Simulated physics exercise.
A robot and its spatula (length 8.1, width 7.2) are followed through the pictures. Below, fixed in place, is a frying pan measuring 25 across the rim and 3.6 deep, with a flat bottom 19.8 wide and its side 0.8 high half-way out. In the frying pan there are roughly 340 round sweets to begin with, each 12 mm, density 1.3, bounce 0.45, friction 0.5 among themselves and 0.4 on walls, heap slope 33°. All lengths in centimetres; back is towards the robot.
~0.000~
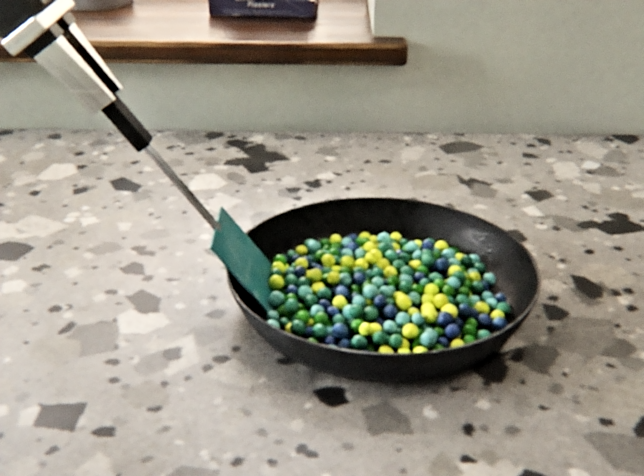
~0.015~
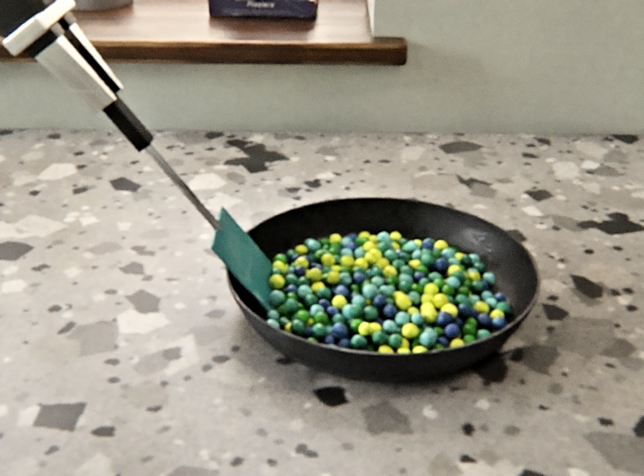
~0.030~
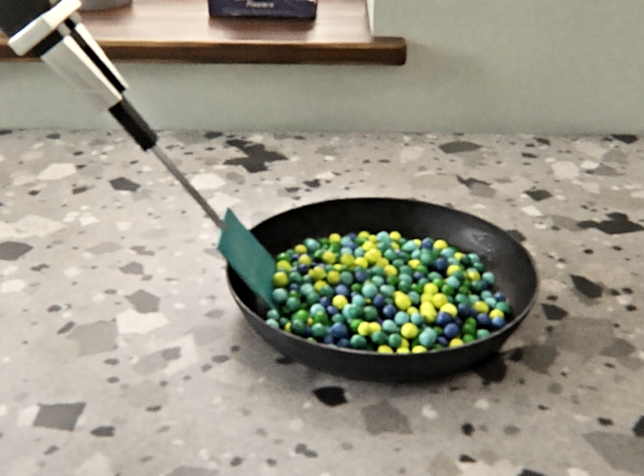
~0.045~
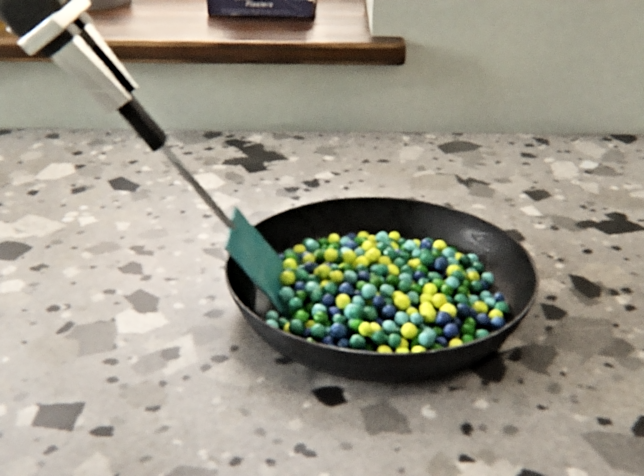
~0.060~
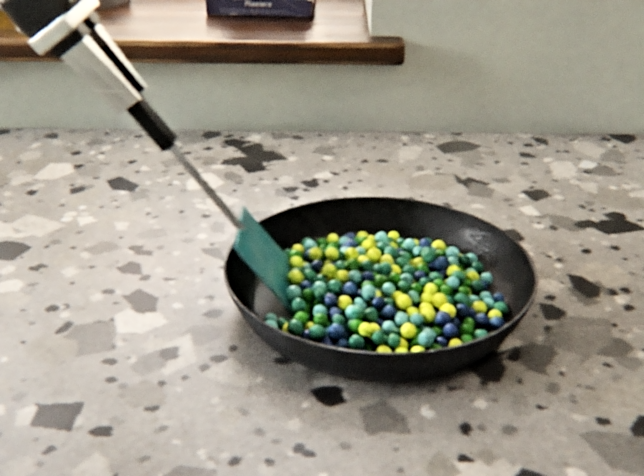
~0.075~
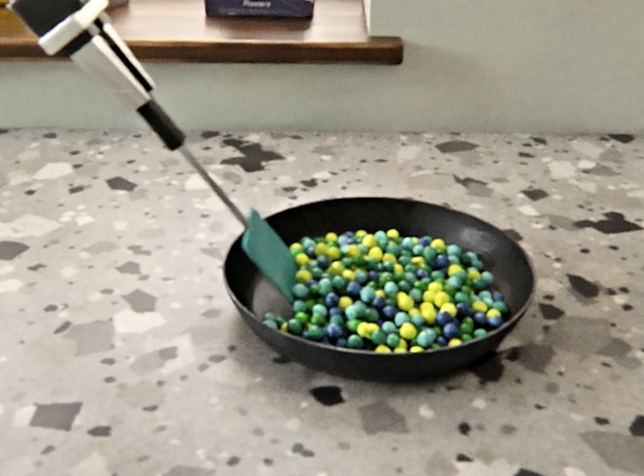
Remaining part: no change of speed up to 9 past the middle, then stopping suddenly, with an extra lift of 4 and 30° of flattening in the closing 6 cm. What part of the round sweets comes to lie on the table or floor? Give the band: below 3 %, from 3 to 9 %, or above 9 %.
From 3 to 9 %.
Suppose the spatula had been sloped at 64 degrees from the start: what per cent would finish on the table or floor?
Then about 5 per cent.
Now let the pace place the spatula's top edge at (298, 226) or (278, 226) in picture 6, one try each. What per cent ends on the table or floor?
Estimates: About 20 %, about 20 %.
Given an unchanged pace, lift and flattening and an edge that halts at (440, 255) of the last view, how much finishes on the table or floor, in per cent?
0 %, roughly.
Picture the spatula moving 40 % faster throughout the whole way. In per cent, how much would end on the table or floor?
Some 15 in a hundred.
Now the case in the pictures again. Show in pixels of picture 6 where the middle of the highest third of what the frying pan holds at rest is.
Around (479, 275).
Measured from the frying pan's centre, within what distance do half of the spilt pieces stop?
I reckon close to 20 centimetres.
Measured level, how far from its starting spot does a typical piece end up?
Some 3 centimetres.
By 0.18 s, sloping 54°, highest piece 4 above the table; 345 in the frying pan.
By 0.29 s, sloping 43°, highest piece 5 above the table; 345 in the frying pan.
By 0.54 s, sloping 24°, highest piece 5 above the table; 328 in the frying pan, 16 on the table or floor, 1 on the blade or in flight.
By 1.59 s, sloping 24°, highest piece 4 above the table; 327 in the frying pan, 18 on the table or floor.
Final count, 327 in the frying pan, 18 on the table or floor. That is 5 % on the table or floor.
